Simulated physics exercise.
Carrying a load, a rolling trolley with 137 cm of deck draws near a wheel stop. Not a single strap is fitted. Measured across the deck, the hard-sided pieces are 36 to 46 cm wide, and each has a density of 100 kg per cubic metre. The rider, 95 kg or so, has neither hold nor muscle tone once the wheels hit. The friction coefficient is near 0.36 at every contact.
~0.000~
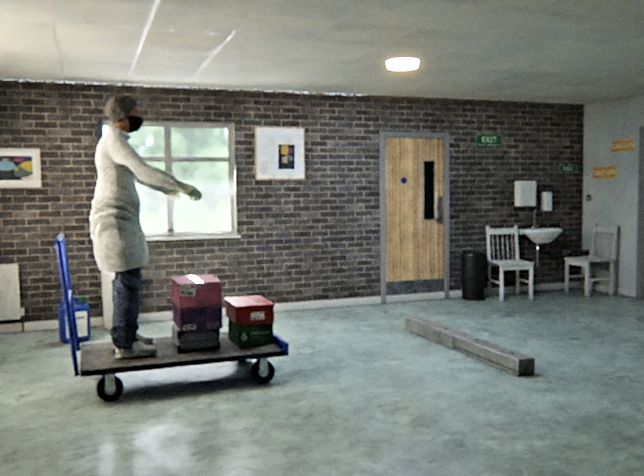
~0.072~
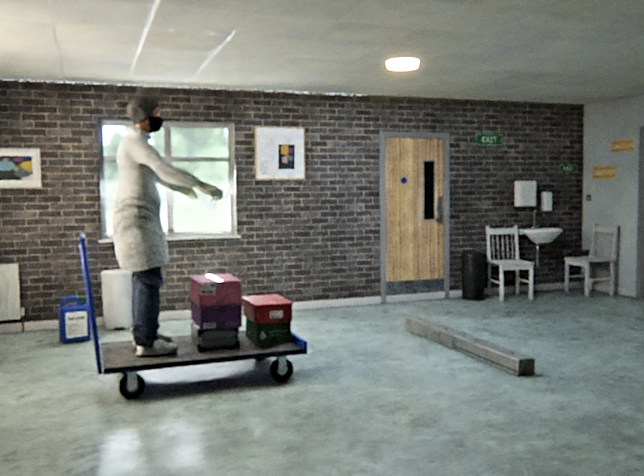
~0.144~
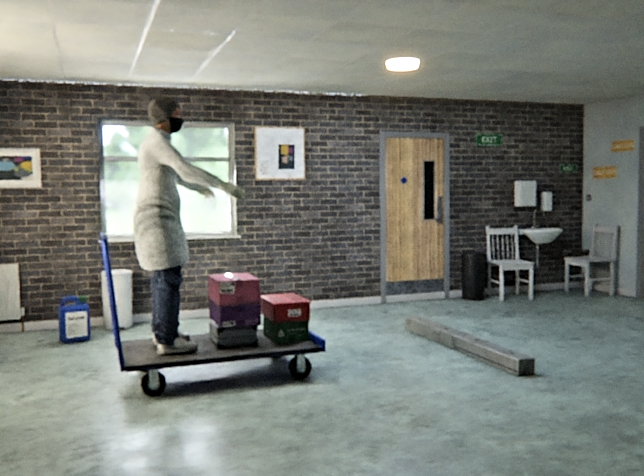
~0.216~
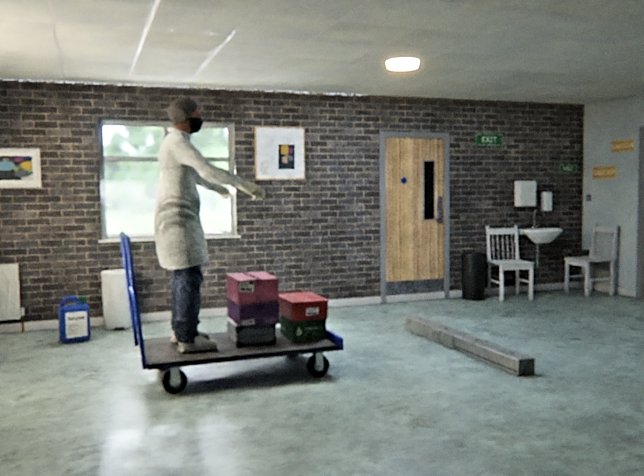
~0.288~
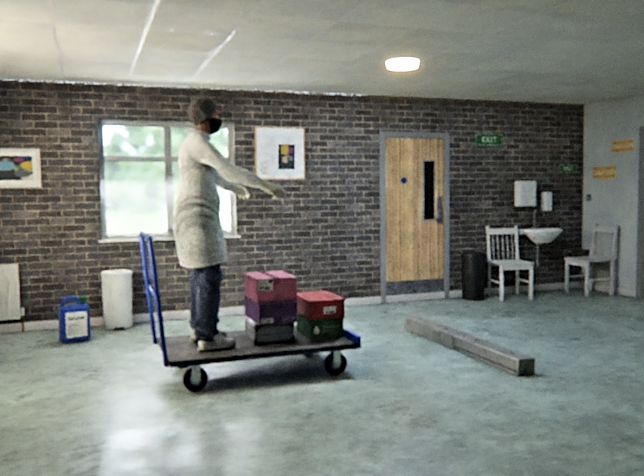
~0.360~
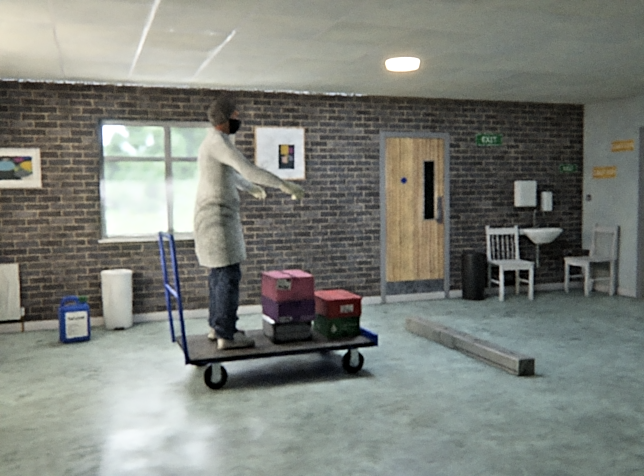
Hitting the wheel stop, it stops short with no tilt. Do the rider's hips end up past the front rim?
Yes, outcome: Over the edge.
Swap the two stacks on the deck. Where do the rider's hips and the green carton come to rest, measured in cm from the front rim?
The hips would end 60 past the front rim, and the green one 50 behind it.
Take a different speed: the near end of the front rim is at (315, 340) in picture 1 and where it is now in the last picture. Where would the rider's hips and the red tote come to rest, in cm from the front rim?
Rest points: Hips at 90 cm behind, red at 50 cm past.
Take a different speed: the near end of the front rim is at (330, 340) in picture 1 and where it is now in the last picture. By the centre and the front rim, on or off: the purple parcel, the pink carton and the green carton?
So the purple one stays put, the pink one stays put, and the green one stays put.
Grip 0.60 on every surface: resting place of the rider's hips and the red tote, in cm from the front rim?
Result - hips: 120 past; red: 70 past.
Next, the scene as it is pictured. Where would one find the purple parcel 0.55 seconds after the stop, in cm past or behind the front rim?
Behind the rim by about 5 cm.
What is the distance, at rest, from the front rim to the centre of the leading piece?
Its centre ends some 70 cm past the rim.
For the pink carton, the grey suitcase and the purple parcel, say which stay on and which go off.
End state - pink: Comes away, grey: Stays put, purple: Comes away.
The wheels strike at 0.86 s.
After 1.11 s the rider's hips are 65 cm behind the rim, near (394, 239) in the last picture's view.
After 1.41 s the rider's hips are 33 cm behind the rim, near (427, 250) in the last picture's view.
After 1.86 s the rider's hips are 24 cm past the rim, near (486, 274) in the last picture's view.
At rest, 4.3 s, past the rim, pink carton, red tote, purple parcel and the rider's hips; behind it, grey suitcase and green carton.
